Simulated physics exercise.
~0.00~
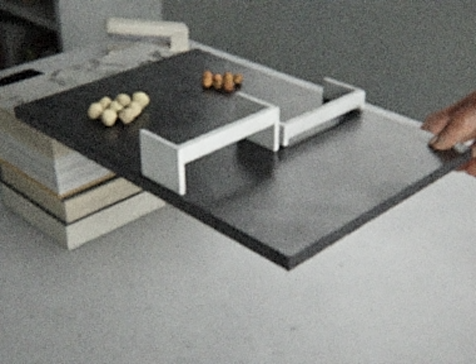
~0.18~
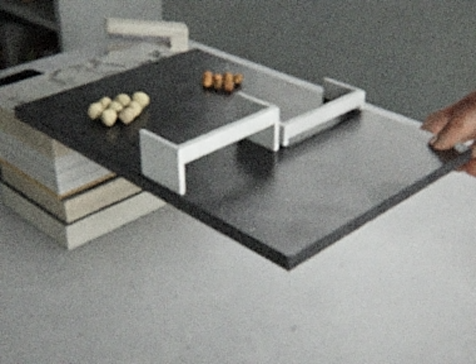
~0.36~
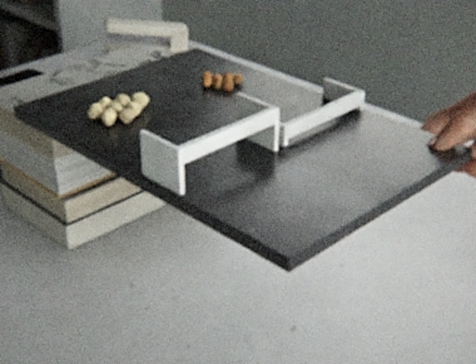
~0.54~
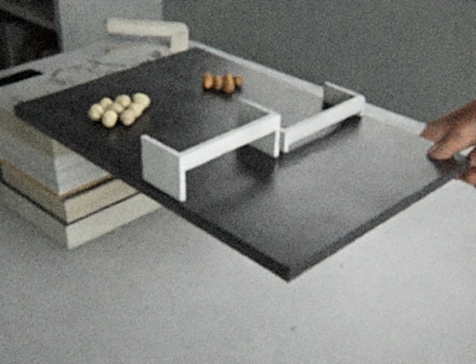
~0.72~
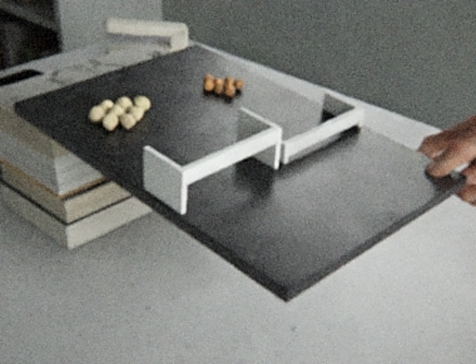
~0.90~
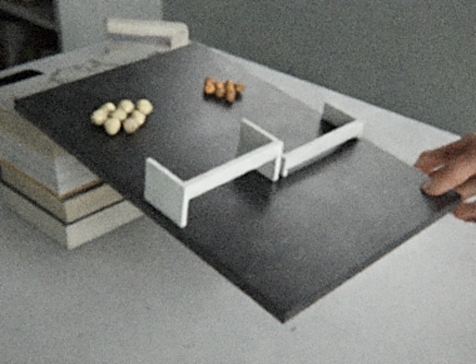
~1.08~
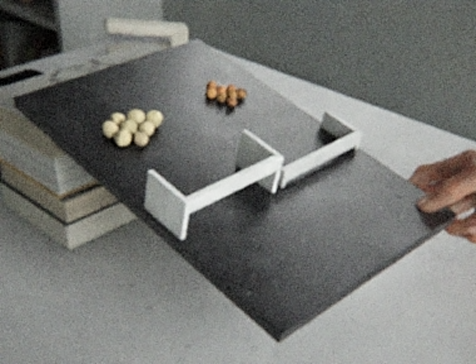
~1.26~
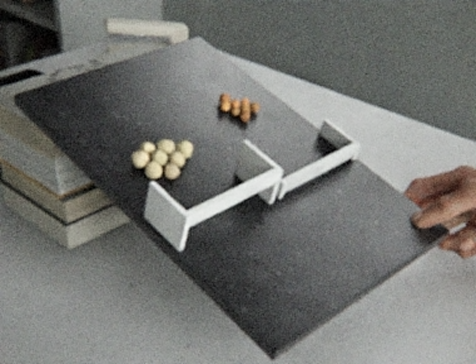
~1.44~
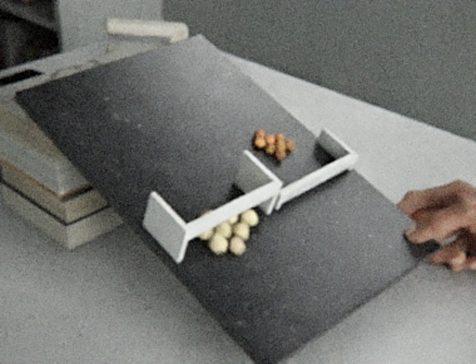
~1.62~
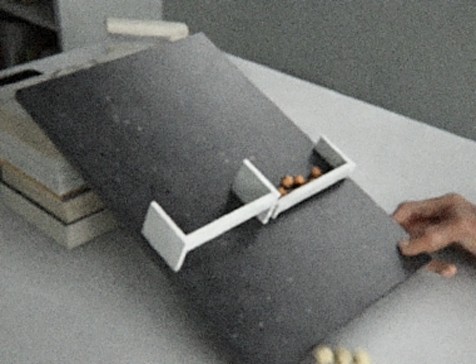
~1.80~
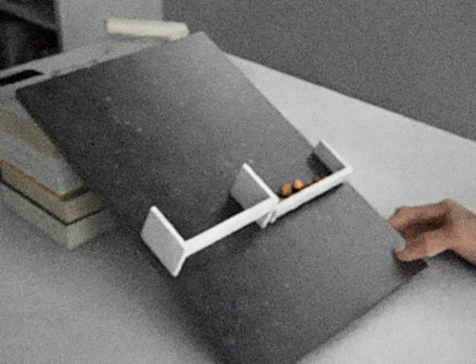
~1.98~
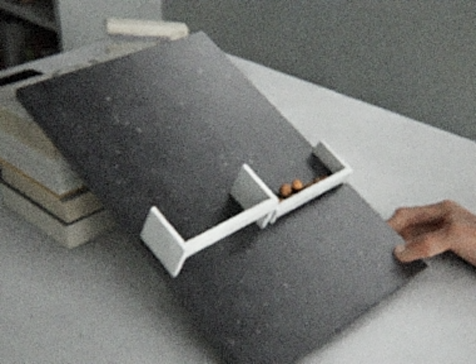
A hand lowered the right end of a dark board propped on books, and as it steepened, the pale balls rolled under the nearer white barrier and off the bottom, while the small orange-brown pieces slid down and stayed behind the farther one.
